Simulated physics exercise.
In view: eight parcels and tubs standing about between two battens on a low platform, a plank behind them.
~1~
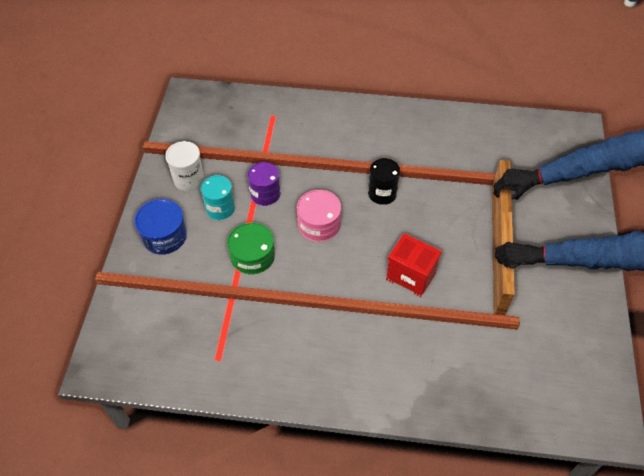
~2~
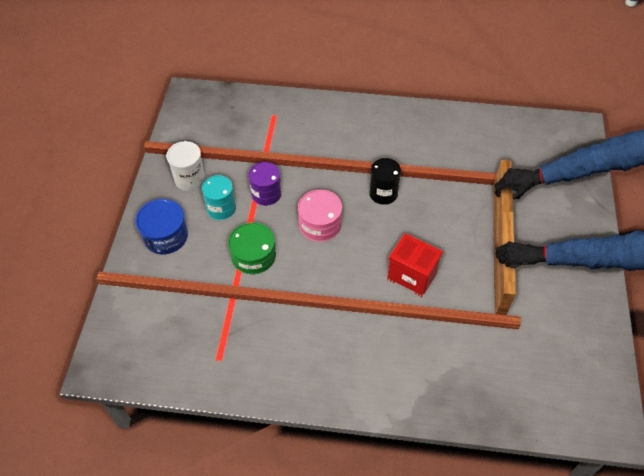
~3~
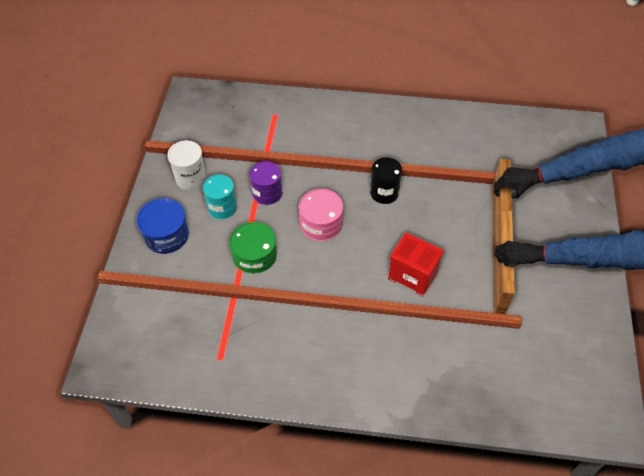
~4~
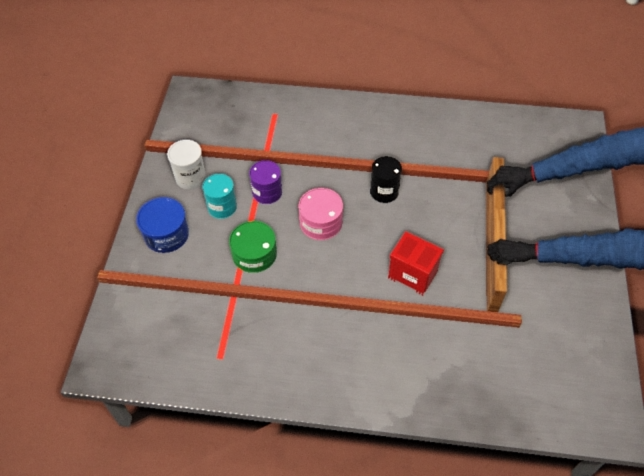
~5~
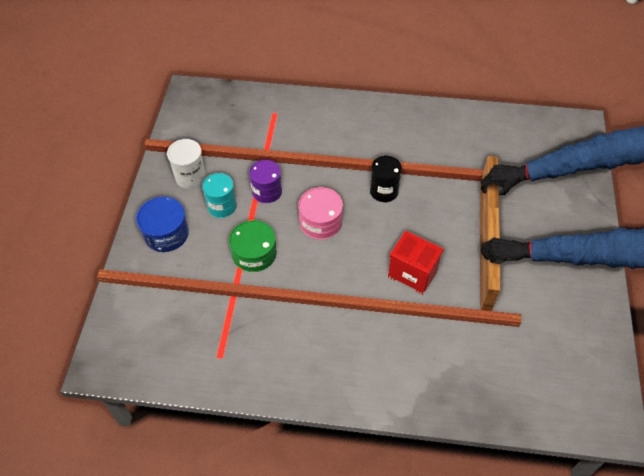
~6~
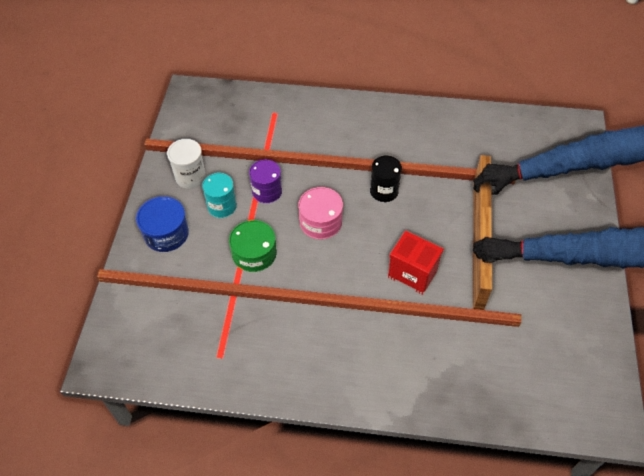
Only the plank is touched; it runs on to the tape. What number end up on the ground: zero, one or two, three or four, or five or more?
In the end the number that fall off is zero.
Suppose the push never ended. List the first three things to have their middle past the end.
They are the blue pail, then the green canister, then the turquoise canister.
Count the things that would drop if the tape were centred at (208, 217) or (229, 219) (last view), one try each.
The counts: 1 and 0.
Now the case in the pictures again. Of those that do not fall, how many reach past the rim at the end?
The number is 0.
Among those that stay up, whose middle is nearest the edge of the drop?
Foremost is the blue pail.
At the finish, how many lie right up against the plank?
In contact: 3.
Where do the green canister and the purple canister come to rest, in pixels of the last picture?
About (181, 238), and the other about (220, 178).
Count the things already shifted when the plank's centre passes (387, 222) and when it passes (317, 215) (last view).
By then 2, and 4.
Soon after, none off yet; blue pail at rest near (164, 225); white pail at rest near (187, 164); turquoise canister at rest near (220, 196).
At rest, the number that fall off is zero.
